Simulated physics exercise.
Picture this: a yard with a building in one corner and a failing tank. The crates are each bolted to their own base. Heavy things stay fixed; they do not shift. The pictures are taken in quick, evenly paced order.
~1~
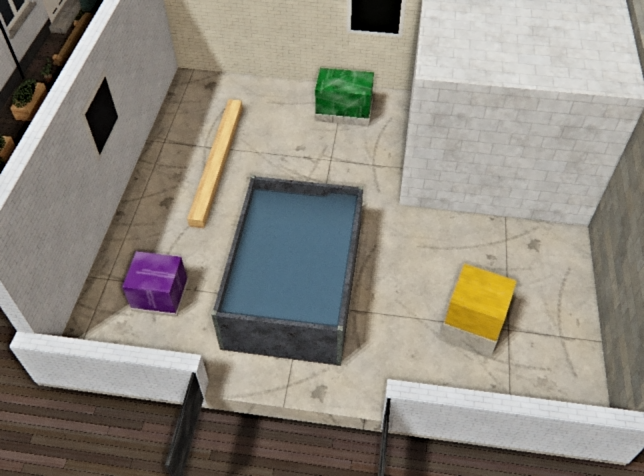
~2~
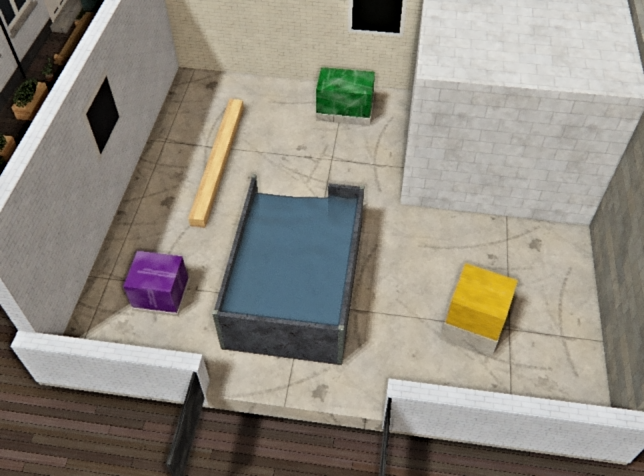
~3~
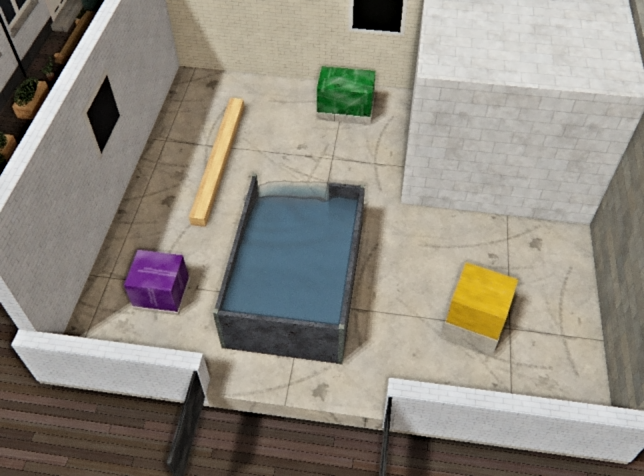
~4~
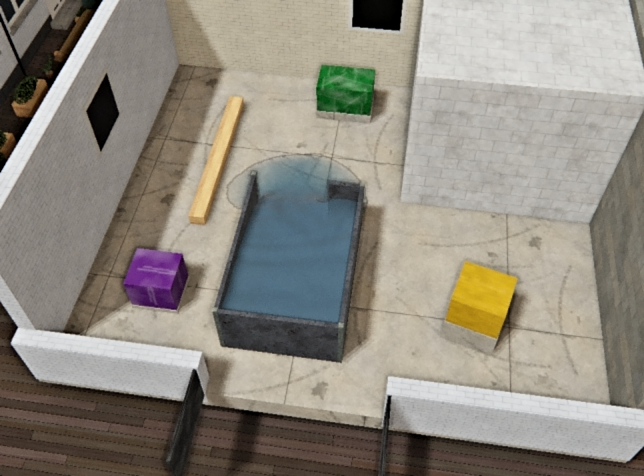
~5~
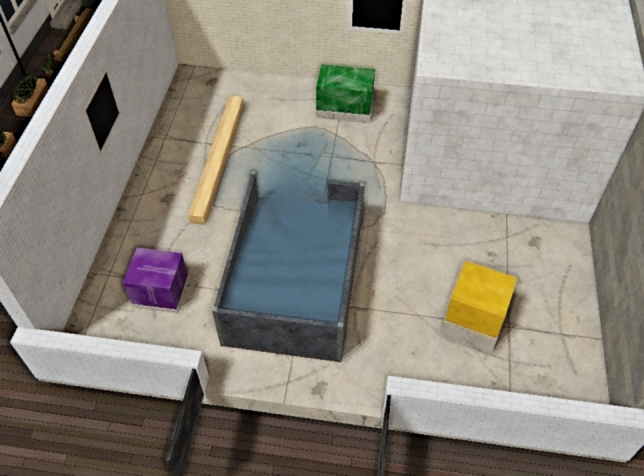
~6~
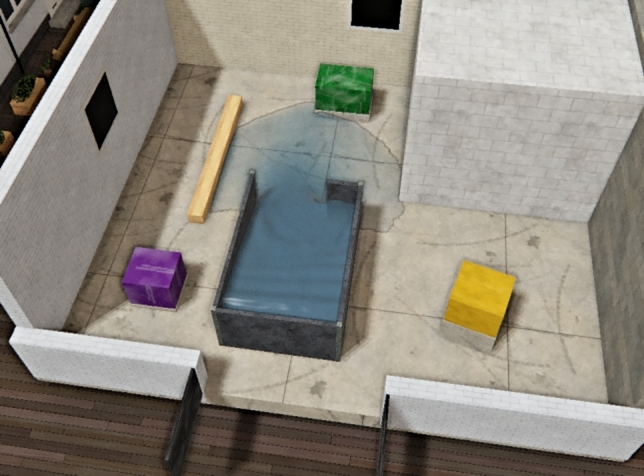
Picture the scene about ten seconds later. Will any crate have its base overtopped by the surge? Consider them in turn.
The purple crate will be within the water's reach, the yellow crate will be out of the water's reach, the green crate will be within the water's reach.
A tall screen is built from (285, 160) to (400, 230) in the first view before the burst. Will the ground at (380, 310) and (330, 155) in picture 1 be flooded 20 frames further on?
As listed: Under water, free of water.
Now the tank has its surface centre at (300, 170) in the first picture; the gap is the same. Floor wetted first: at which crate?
That would be the one in green.
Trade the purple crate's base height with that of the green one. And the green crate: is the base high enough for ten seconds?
I'd say the green crate gets swamped.
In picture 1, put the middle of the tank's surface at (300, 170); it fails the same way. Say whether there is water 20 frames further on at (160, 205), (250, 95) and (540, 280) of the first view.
Submerged, submerged, untouched.
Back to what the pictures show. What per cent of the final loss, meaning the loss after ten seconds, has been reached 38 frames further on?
Around 15 % of the total, roughly.
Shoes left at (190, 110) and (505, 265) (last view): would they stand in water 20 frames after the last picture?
Taking the two points in turn, the first is waterlogged and the second is spared.
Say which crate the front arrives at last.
Answer: The yellow-painted one.
A moment on, water covers 25 % of the floor; the purple crate not reached, the yellow crate not reached, the green crate water round its plinth.
Next, water covers 35 % of the floor; the purple crate not reached, the yellow crate not reached, the green crate water round its plinth.
Then, water covers 45 % of the floor; the purple crate water round its plinth, the yellow crate not reached, the green crate water round its plinth.
Later, water covers 75 % of the floor; the purple crate water round its plinth, the yellow crate water round its plinth, the green crate water round its plinth.
In the end, water covers 90 % of the floor; the purple crate was topped, the yellow crate stayed above the water, the green crate was topped.
